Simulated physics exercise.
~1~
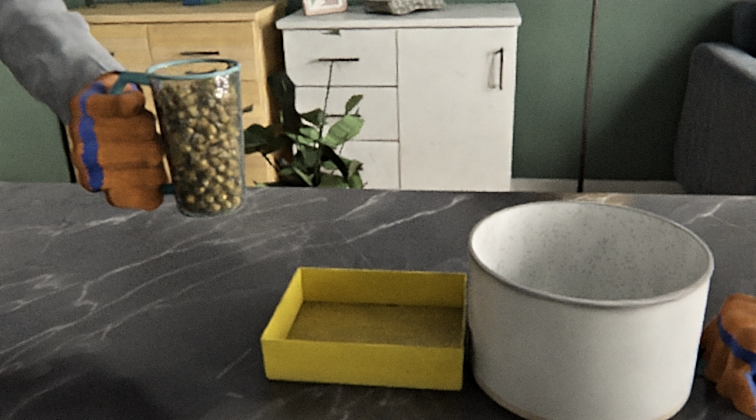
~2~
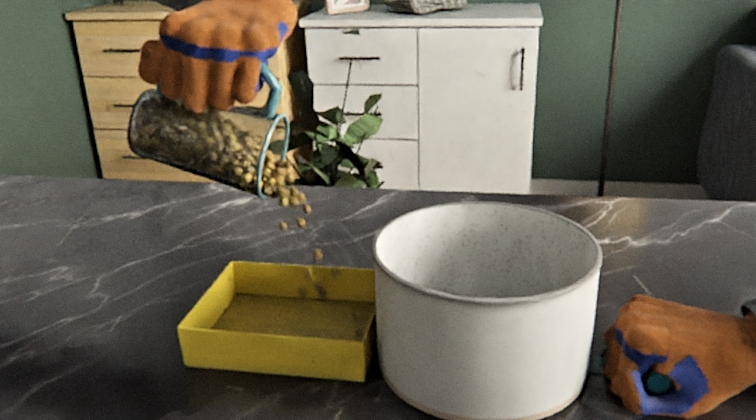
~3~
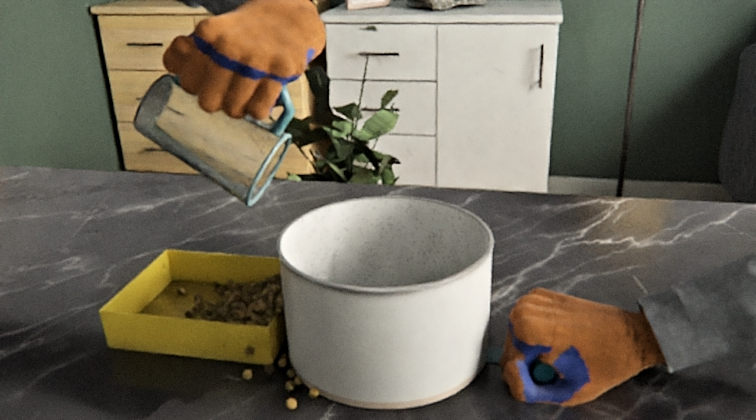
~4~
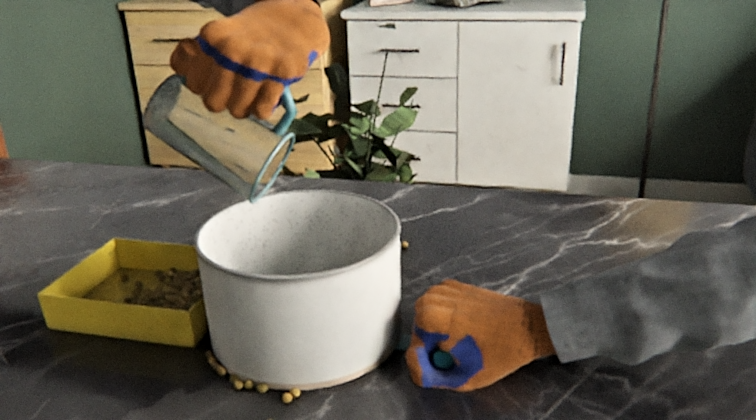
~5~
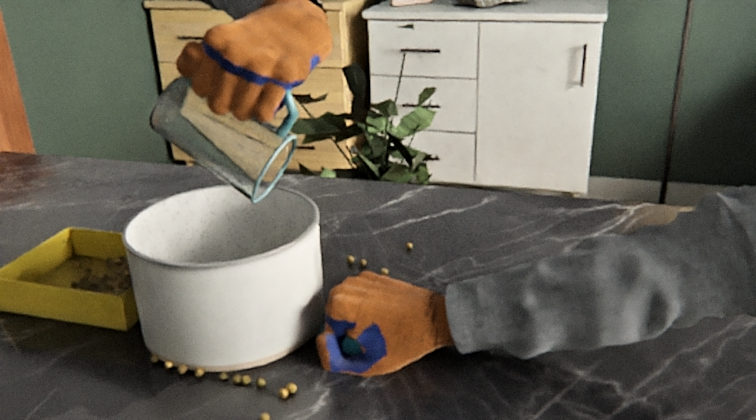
On a dark marble table, gloved hands pour pellets mostly into a sliding yellow tin.
